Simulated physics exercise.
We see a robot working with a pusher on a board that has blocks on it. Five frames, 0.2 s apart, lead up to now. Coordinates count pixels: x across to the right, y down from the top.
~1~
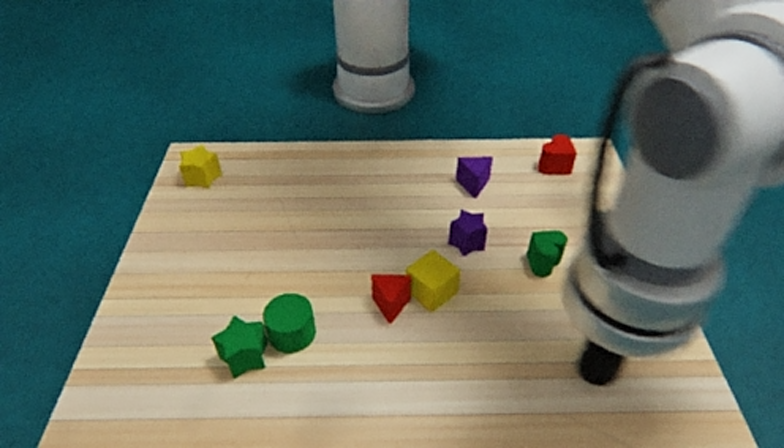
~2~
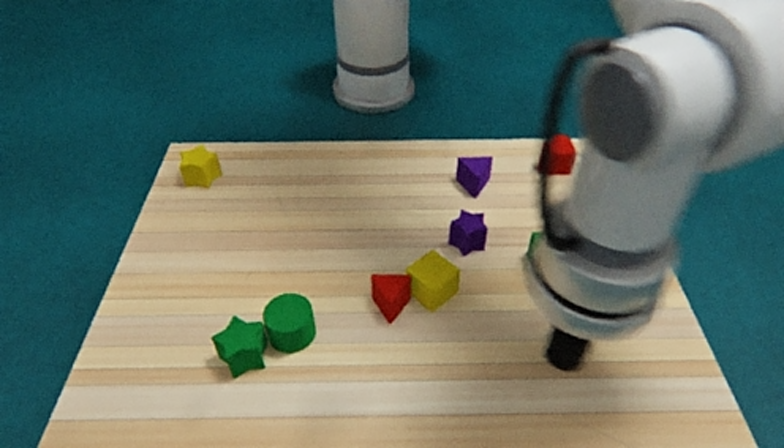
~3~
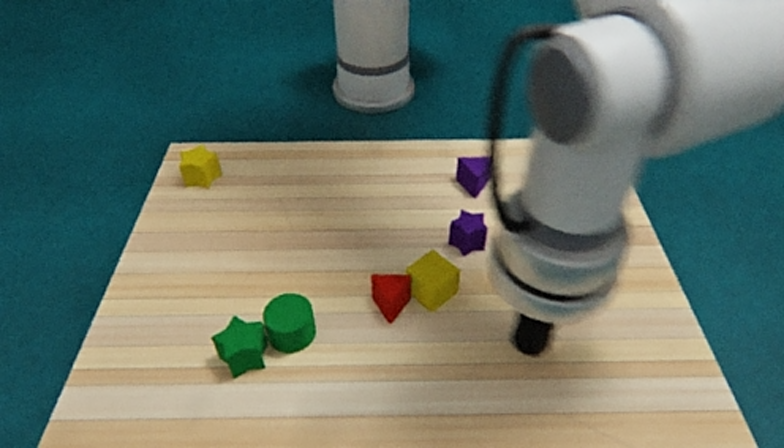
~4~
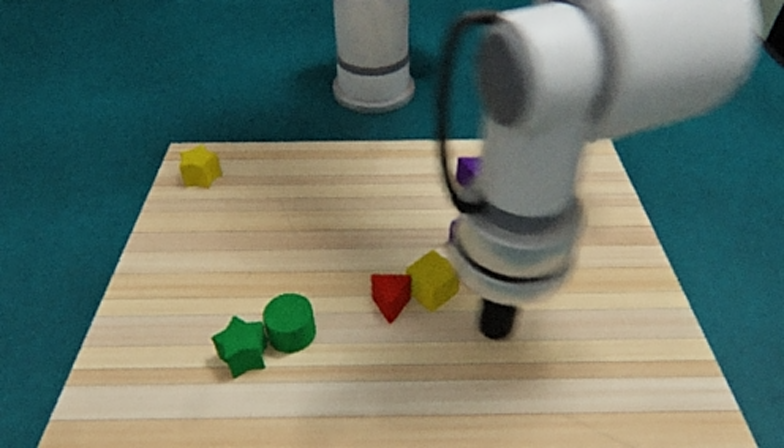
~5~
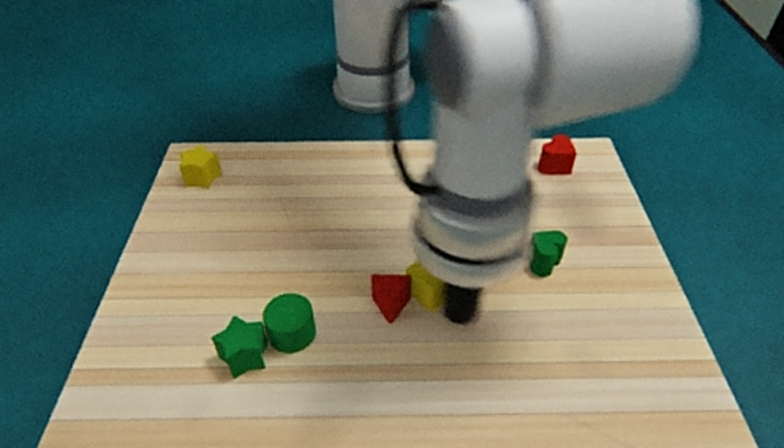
A pale wooden board on a teal surface is seen from above at an angle by a still camera, with a light-coloured robot base at the top. A green star and green disc lie at lower left, a red triangular piece touches a yellow block near the middle, and yellow, purple, red and green blocks sit farther out. The robot arm sweeps its black-tipped pusher leftward and slightly up to the yellow block, partly covering it, while the blocks stay still.
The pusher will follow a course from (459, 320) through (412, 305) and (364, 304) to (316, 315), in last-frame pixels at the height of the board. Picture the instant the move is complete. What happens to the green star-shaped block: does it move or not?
Moved.
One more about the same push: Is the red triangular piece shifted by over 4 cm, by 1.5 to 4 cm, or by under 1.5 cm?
That one ends up more than 4 cm from where it is now.
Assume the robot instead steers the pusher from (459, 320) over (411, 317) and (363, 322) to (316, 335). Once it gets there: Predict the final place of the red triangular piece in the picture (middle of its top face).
My estimate: (355, 276).
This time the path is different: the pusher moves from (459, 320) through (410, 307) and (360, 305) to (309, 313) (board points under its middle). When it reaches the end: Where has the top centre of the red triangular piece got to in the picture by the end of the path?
The middle of its upper face should be somewhere near (287, 273).
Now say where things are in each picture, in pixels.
The first picture shows pusher's lower end at (597, 369); green star-shaped block at (238, 335); green disc at (287, 311); red triangular piece at (391, 283); yellow square at (433, 269).
The second picture shows pusher at (564, 355); blocks still.
The third picture shows pusher at (530, 340); blocks still.
The fourth picture shows pusher at (496, 325); blocks still.
The fifth picture shows pusher at (461, 310); green star-shaped block at (238, 335); green disc at (287, 311); red triangular piece at (391, 283); yellow square partly hidden.
What follows on the original path. One third of the way, pusher at (412, 295); red triangular piece at (381, 282), turned 35° anticlockwise; yellow square at (416, 254), turned 45° clockwise.
Two thirds of the way, pusher at (363, 294); red triangular piece at (332, 278), turned 20° anticlockwise; yellow square at (415, 254), turned 50° clockwise.
At the end, pusher at (314, 305); green star-shaped block at (227, 342); green disc at (276, 316); red triangular piece at (288, 278); yellow square at (415, 254), turned 50° clockwise.
